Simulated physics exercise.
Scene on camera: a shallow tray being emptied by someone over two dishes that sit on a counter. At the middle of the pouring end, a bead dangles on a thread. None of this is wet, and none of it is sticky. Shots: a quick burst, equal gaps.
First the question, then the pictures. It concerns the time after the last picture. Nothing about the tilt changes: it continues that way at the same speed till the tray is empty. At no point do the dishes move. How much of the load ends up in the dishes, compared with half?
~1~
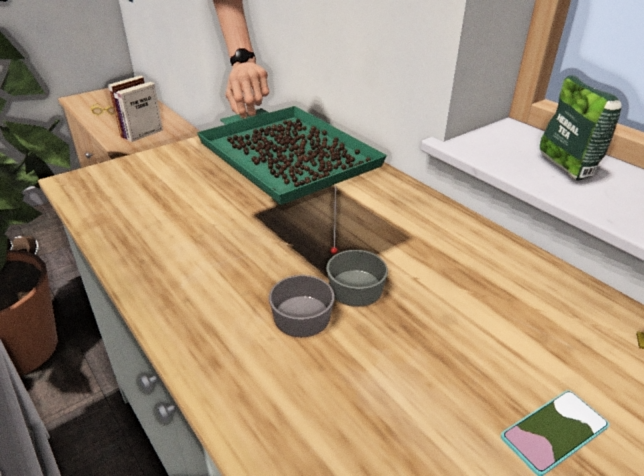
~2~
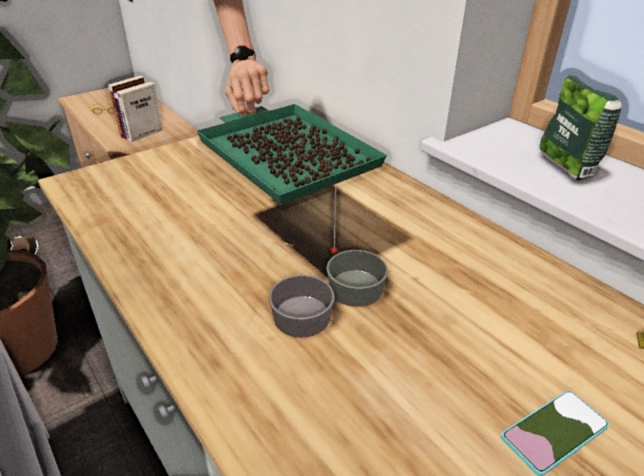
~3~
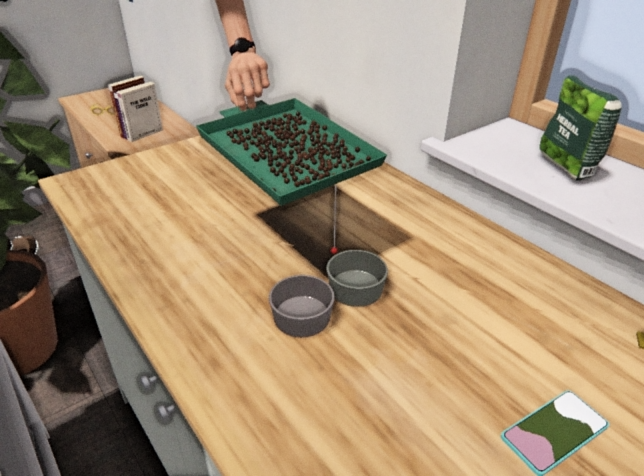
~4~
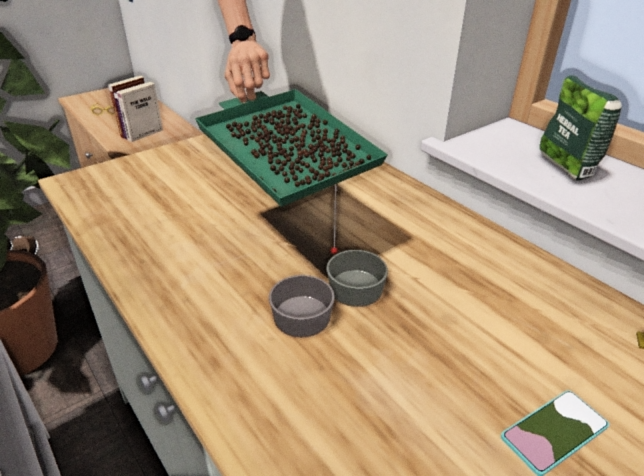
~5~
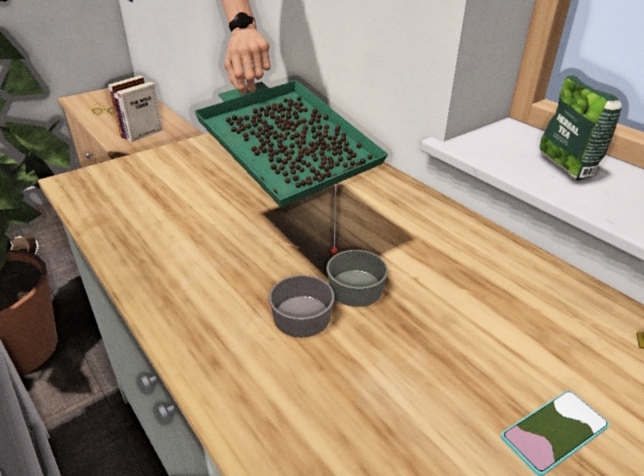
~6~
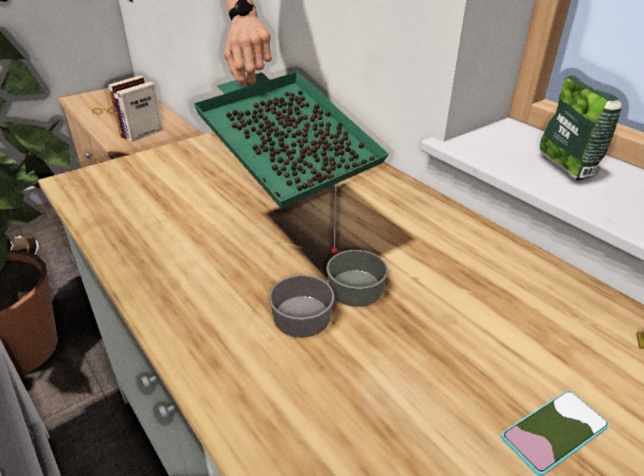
Most likely the dishes will collect the majority of it.
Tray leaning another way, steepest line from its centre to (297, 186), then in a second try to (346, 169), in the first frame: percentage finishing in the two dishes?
The first try yields 80 percent and the second 10 percent.
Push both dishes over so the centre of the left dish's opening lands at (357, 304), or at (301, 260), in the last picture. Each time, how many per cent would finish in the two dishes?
0 % and 0 %.
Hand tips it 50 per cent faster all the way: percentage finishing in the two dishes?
It comes to 80 per cent or so.
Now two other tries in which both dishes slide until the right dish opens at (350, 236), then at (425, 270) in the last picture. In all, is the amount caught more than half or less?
The pair would catch the lesser share the first time and the lesser share the second time.
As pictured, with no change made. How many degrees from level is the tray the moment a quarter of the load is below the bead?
Roughly 90°.
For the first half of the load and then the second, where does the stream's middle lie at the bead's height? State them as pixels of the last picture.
Around (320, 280), followed by around (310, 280).
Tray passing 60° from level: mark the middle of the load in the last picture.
The load is centred about (314, 178).
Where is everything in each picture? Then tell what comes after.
Corners of the pouring end (280, 192) and (383, 155), level; middle of the load (296, 152), chocolate balls; left dish (320, 322); right dish (376, 292); bead on its thread (334, 251), in the first picture.
Corners of the pouring end (281, 193) and (383, 155), level; middle of the load (296, 152), in the second picture.
Corners of the pouring end (281, 194) and (383, 154), tipped barely, lowest at the left corner; middle of the load (296, 149), in the third picture.
Corners of the pouring end (281, 195) and (384, 154), tipped a little, lowest at the left corner; middle of the load (297, 145), in the fourth picture.
Corners of the pouring end (281, 197) and (384, 154), tipped a little, lowest at the left corner; middle of the load (297, 142), in the fifth picture.
Corners of the pouring end (282, 198) and (385, 153), tipped clearly, lowest at the left corner; middle of the load (299, 141), almost all on the move; left dish (320, 322); right dish (376, 292), in the sixth picture.
Just after the last frame, tray tipped steeply; almost all on the tray; just a few in the left dish; just a few in the air.
A moment on, tray tipped right over; about a tenth on the tray; roughly half in the left dish; roughly a quarter in the right dish; about a tenth outside both; roughly a quarter in the air.
Further on, tray tipped past a quarter turn; roughly two thirds in the left dish; roughly a quarter in the right dish; about a tenth outside both.
When it is over, tray tipped past a quarter turn; roughly two thirds in the left dish; roughly a quarter in the right dish; about a tenth outside both.
